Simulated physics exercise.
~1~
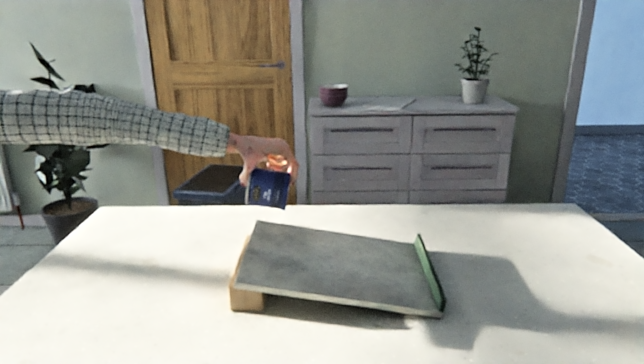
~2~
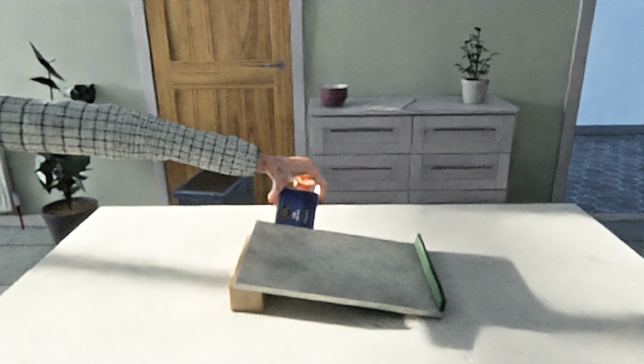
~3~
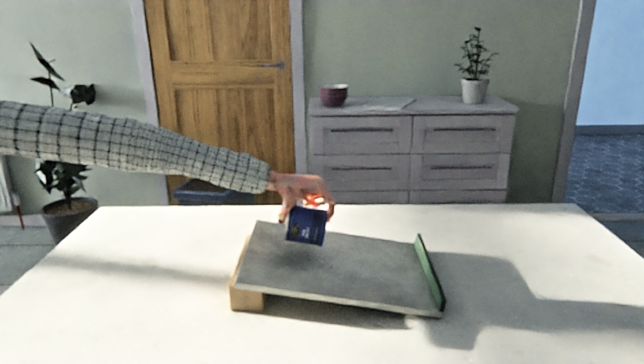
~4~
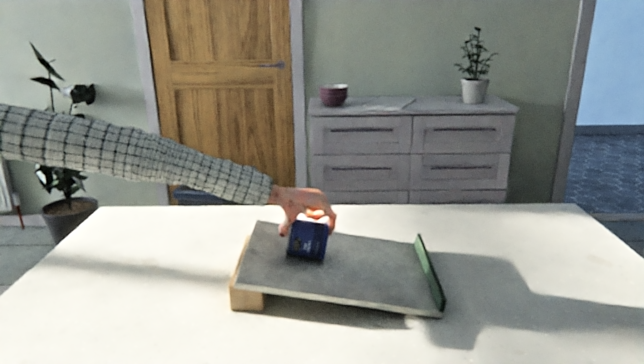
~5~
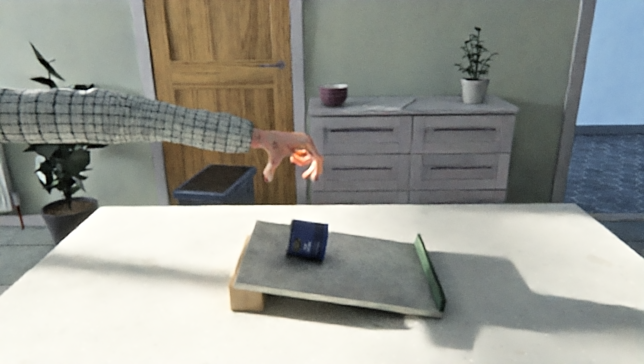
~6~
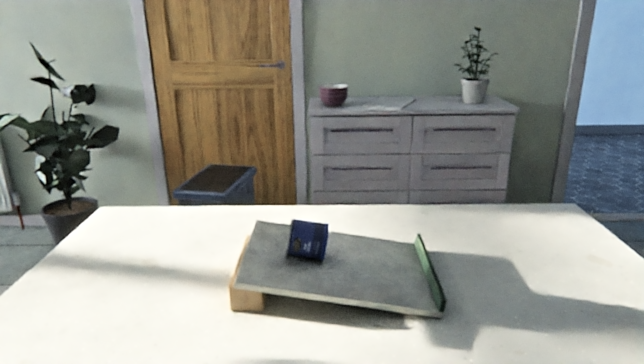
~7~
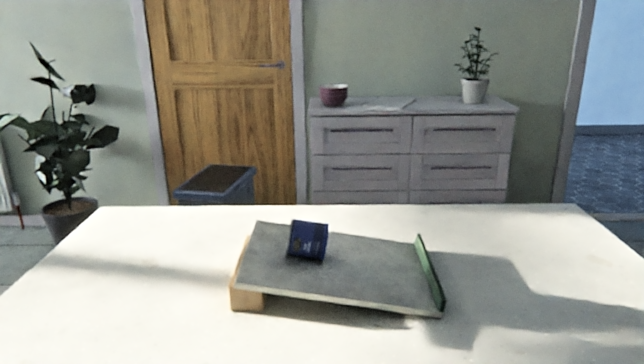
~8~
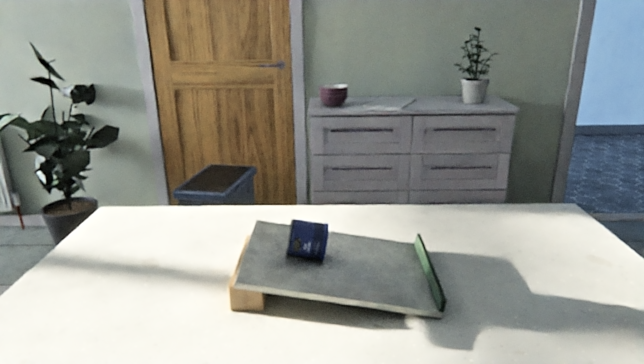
A hand lowering a blue tin onto a gently sloping grey board, letting go and withdrawing, the tin staying where placed.
